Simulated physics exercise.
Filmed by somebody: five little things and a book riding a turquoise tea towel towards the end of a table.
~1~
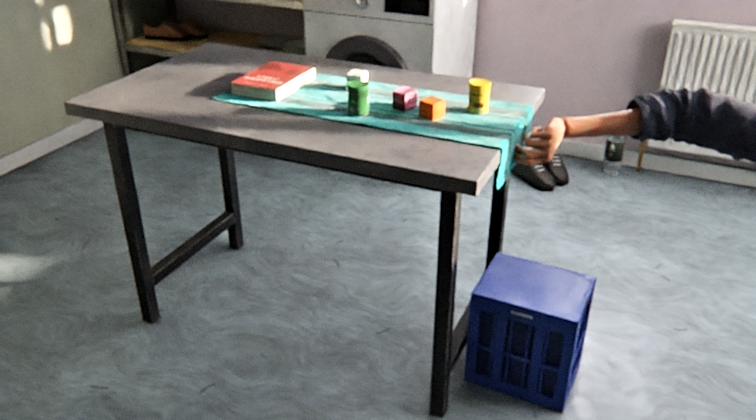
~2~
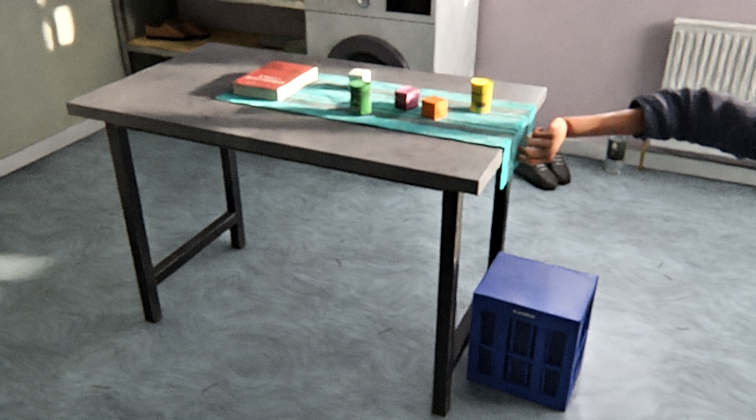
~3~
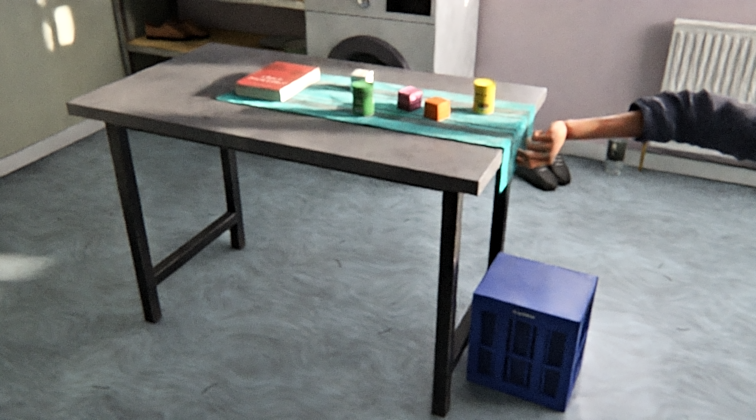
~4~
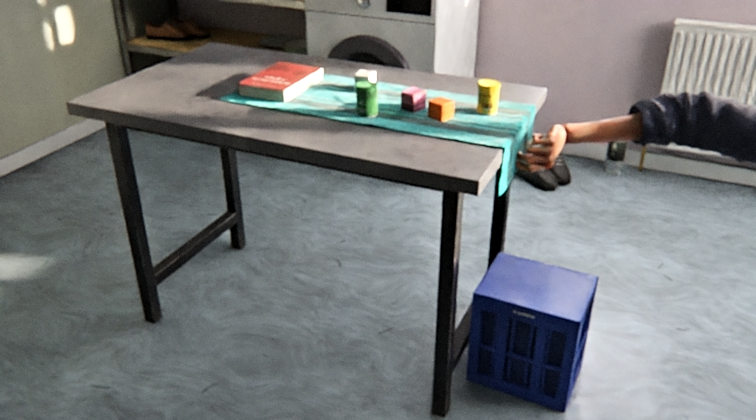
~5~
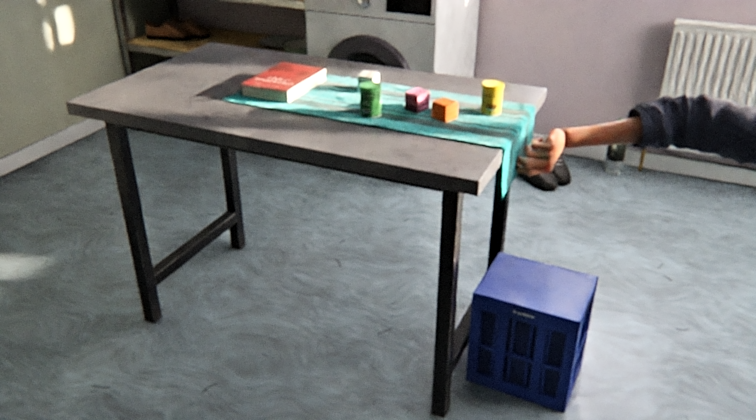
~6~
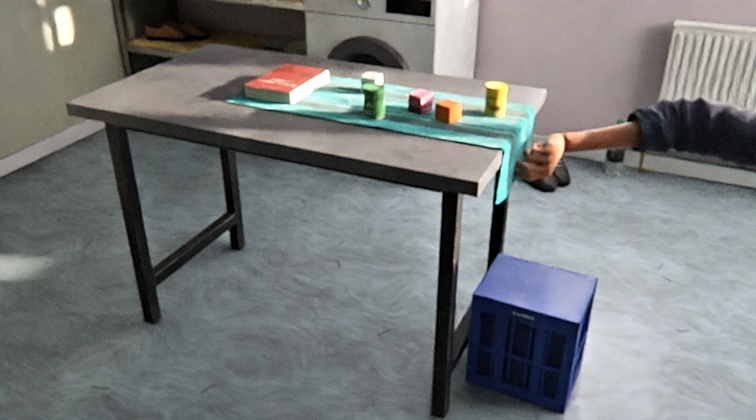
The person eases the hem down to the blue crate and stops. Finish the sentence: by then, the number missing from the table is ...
... three.
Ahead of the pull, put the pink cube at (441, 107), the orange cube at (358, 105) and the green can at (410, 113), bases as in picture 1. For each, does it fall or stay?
Of the three, the pink cube ends off the top, the orange cube stays aloft and the green can ends off the top.
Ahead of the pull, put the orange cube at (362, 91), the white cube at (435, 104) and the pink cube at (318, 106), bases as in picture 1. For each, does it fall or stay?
The orange cube stays put; the white cube ends up off; the pink cube stays put.
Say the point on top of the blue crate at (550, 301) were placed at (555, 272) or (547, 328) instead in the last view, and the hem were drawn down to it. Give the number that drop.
First height: 2; second height: 4.
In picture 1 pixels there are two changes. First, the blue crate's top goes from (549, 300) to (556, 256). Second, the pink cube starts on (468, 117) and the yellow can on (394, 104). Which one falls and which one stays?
Outcome: Pink cube is gone; yellow can keeps its perch.
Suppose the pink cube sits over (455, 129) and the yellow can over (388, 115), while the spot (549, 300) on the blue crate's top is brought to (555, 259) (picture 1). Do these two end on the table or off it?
As for the pink cube, it leaves the top; as for the yellow can, it stays in place.
Soon after, hem near (513, 204); all still up.
After that, hem near (511, 243); yellow can and orange cube gone.
And then, hem on the crate; yellow can, orange cube and pink cube gone.
In the end, hem on the crate; yellow can, orange cube and pink cube gone. It carries off three.
